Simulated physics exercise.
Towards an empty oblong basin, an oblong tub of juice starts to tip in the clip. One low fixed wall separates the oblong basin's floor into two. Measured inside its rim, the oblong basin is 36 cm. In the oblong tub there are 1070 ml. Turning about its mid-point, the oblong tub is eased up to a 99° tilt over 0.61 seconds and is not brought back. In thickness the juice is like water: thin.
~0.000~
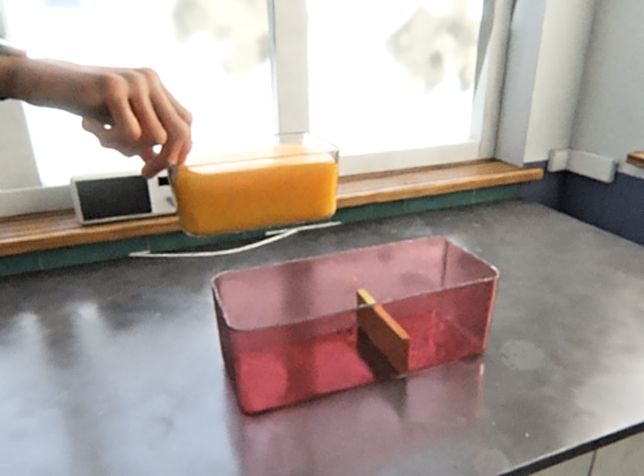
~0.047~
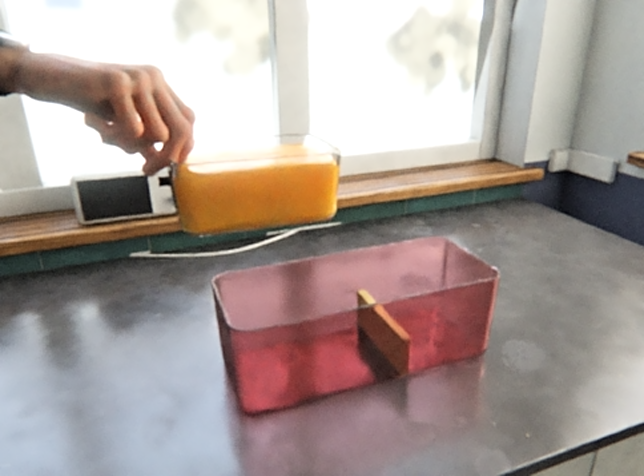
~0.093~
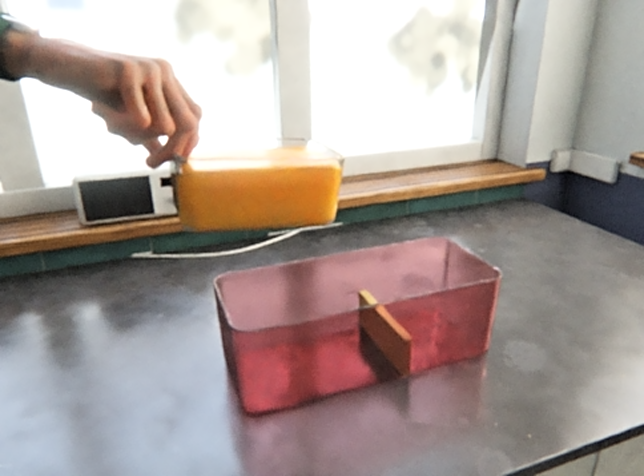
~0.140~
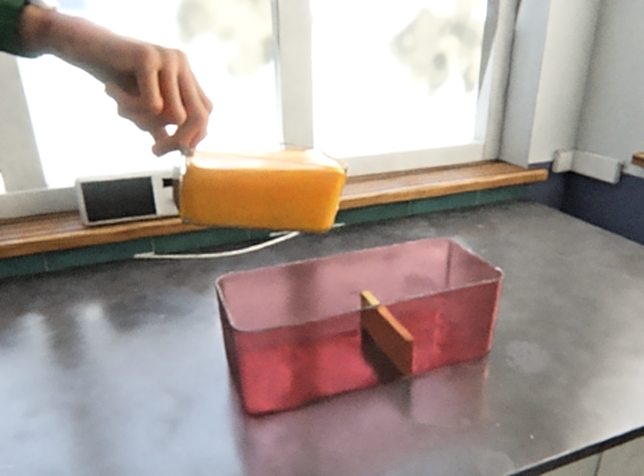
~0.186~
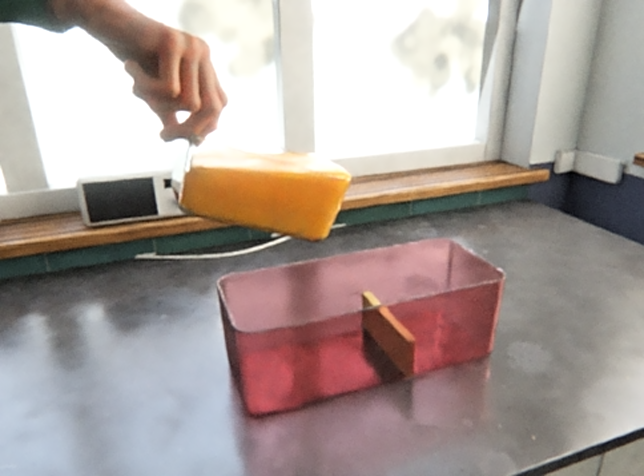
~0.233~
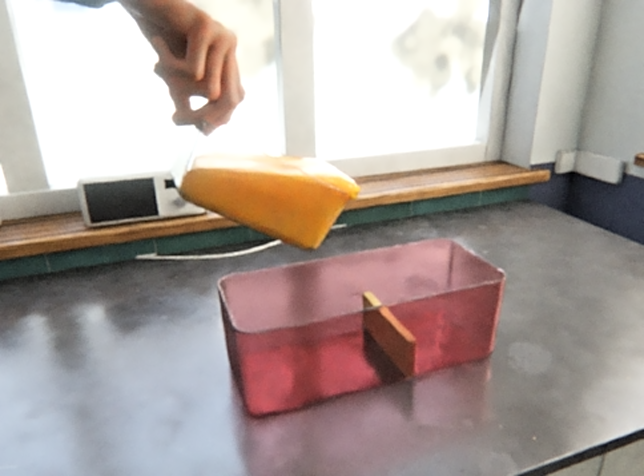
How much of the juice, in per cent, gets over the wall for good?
26 %.
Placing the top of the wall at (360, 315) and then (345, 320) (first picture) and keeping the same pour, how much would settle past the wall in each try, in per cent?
Result: 50 per cent, then 65 per cent.
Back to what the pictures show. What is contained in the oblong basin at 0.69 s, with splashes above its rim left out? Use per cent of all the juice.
It works out near 86 per cent.
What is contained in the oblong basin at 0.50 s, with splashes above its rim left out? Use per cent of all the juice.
Roughly 36 percent.
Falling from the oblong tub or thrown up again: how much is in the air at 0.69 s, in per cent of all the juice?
Airborne fraction: Approx. 4 %.
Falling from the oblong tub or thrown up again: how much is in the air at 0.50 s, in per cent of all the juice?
Some 44 % is the figure.
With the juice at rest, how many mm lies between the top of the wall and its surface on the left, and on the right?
Left 32 mm, right 40 mm.
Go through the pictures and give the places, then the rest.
In the first picture, tilt 0°; pouring edge (325, 142); surface from (170, 165) to (322, 150); the oblong basin's rim runs from (220, 303) to (471, 255); the wall's top is at (381, 313).
In the second picture, tilt 1°; pouring edge (327, 144); surface from (171, 165) to (323, 151).
In the third picture, tilt 6°; pouring edge (330, 150); surface from (175, 163) to (326, 154).
In the fourth picture, tilt 12°; pouring edge (334, 160); surface from (179, 161) to (330, 157).
In the fifth picture, tilt 21°; pouring edge (336, 172); surface from (181, 162) to (335, 166); 1 per cent is over the edge.
In the sixth picture, tilt 32°; pouring edge (336, 187); surface from (182, 161) to (330, 174); 6 per cent is over the edge.
By 0.50 s the tilt is 91° and 19 per cent is still to pour, 20 is left of the wall and 16 right of it.
By 0.69 s the tilt is 99° and 3 per cent is still to pour, 61 is left of the wall and 25 right of it.
By 0.89 s the tilt is 99° and 1 per cent is still to pour, 57 is left of the wall and 25 right of it.
By 1.11 s the tilt is 99° and 0 per cent is still to pour, 63 is left of the wall and 26 right of it.
At rest 63 per cent lies left of the wall, 26 right of it and 11 outside.
